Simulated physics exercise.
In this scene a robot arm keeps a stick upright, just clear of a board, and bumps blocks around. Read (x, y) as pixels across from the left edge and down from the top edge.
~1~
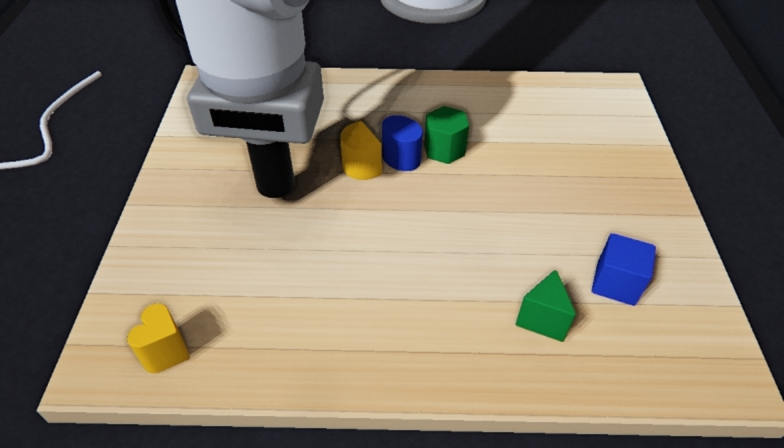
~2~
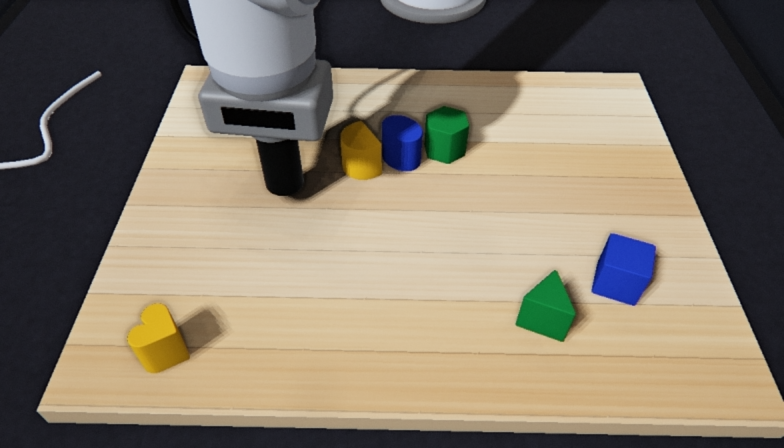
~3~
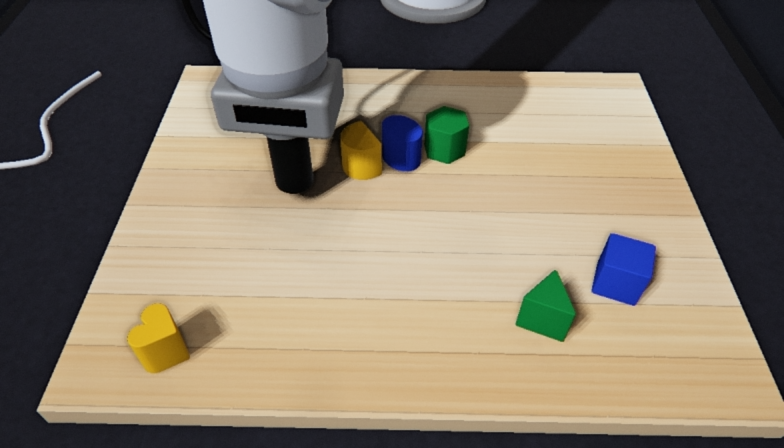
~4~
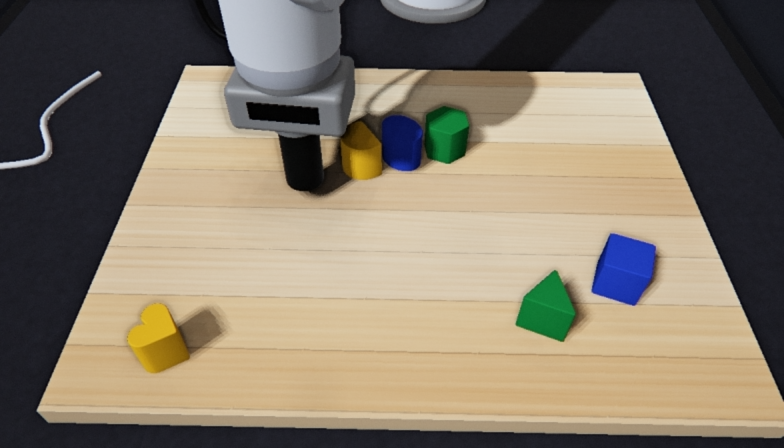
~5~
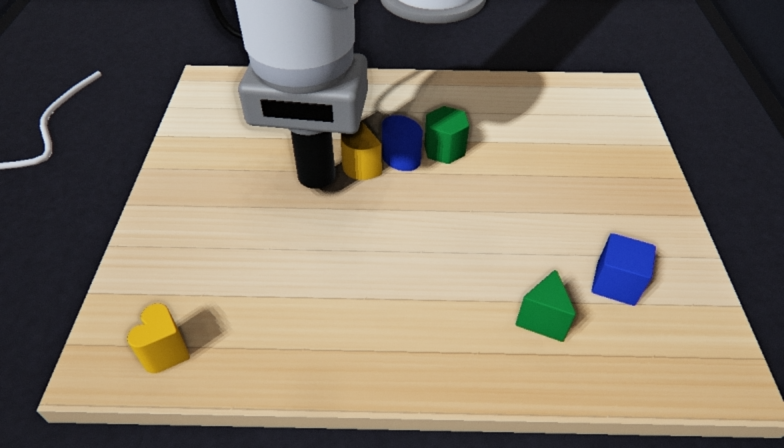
Robot arm with a black stick sliding slowly right over a wooden board towards a still row of yellow, blue and green blocks.
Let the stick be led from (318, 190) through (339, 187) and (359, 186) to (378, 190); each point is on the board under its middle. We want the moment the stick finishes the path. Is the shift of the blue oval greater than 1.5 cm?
No, that is not what happens.
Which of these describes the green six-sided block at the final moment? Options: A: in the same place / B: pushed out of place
A
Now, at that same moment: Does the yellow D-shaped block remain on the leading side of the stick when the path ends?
Going by the path, no.
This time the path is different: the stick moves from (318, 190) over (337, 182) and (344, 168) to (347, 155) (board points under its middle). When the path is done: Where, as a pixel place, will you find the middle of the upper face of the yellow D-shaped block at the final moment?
It is at (379, 115).
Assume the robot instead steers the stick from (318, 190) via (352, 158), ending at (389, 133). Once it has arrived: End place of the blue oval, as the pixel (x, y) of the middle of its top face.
I'd guess (442, 125).
The first path, step by step. Halfway along, stick (348, 172); yellow D-shaped block (366, 133), turned 15° anticlockwise.
At the end, stick (378, 176); yellow D-shaped block (370, 131), turned 10° anticlockwise; blue oval (406, 126); green six-sided block unmoved.
